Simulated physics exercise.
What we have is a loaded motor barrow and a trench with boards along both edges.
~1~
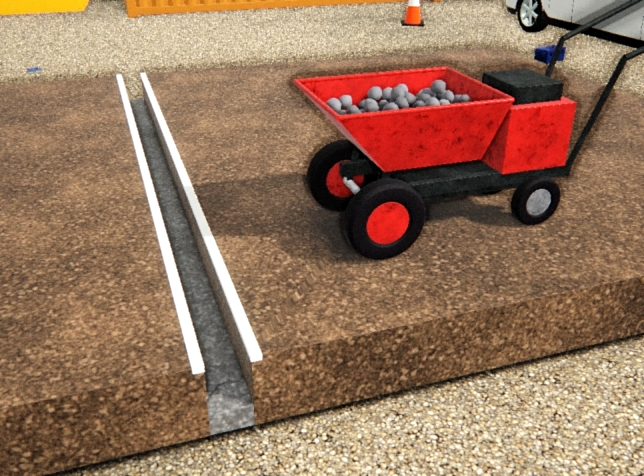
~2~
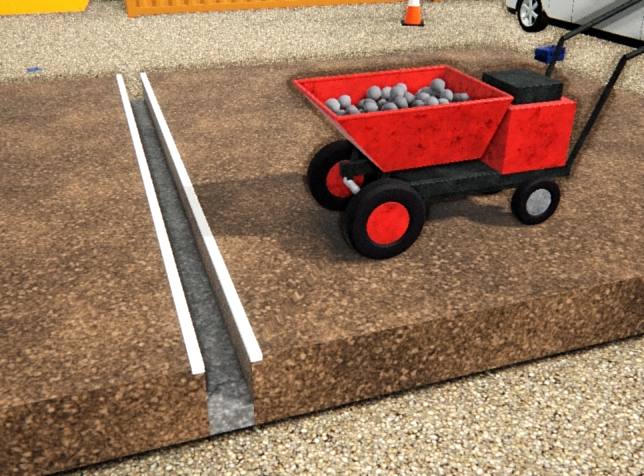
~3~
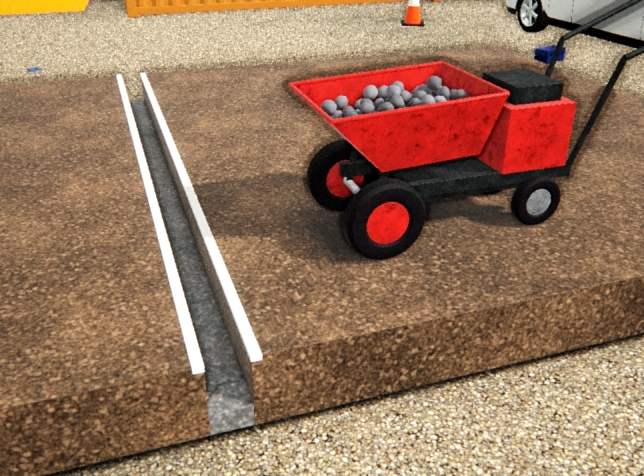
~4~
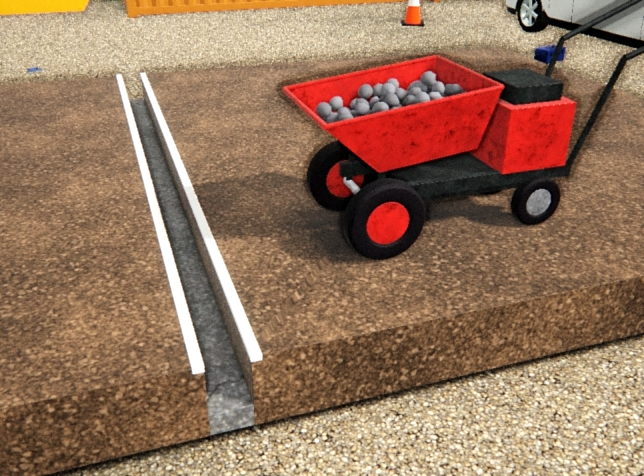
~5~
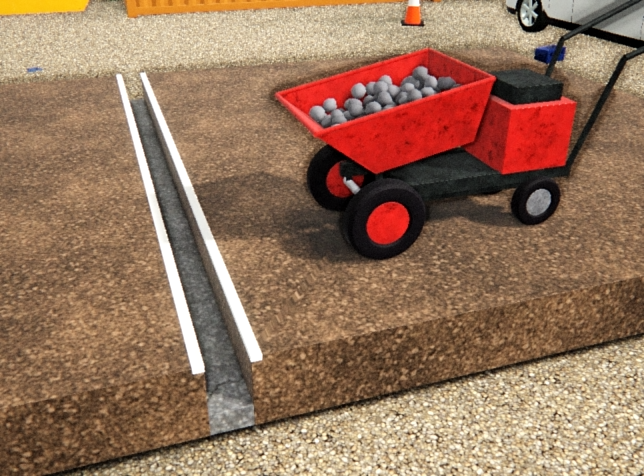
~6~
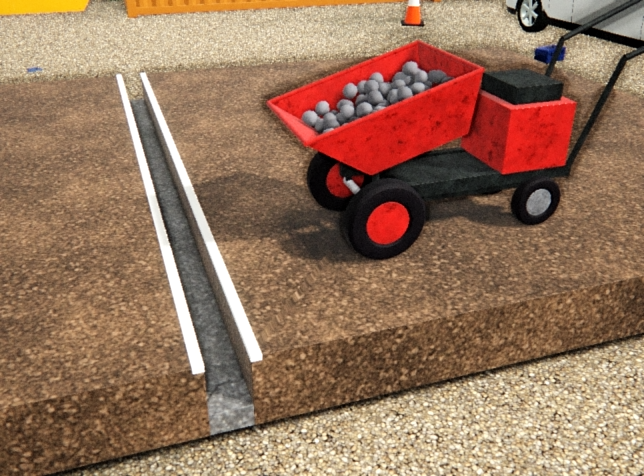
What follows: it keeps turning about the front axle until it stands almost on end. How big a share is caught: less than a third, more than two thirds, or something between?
In the trench: Between a third and two thirds.
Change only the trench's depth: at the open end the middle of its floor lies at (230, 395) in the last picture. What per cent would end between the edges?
Close to 50 per cent.
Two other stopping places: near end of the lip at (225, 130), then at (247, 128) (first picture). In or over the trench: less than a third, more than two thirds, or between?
At the first place under a third, at the second under a third.
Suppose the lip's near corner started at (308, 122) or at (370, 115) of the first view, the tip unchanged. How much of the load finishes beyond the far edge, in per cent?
Roughly 20 per cent, and 0 per cent.
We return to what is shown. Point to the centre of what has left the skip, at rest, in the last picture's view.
Roughly at (200, 271).
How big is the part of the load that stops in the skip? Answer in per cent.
Near 15 %.
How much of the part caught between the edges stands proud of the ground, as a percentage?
Near 5 %.
Soon after the last picture, skip tipped steeply; all in the skip.
A little later, skip tipped right over; most in the skip; about a quarter short of the trench; a stray few in or heaped over the trench; a stray few falling.
Later still, skip tipped right over; about a quarter in the skip; about a quarter short of the trench; about half in or heaped over the trench; a small part beyond it.
By the end, skip tipped right over; a small part in the skip; about a quarter short of the trench; about half in or heaped over the trench; a small part beyond it.
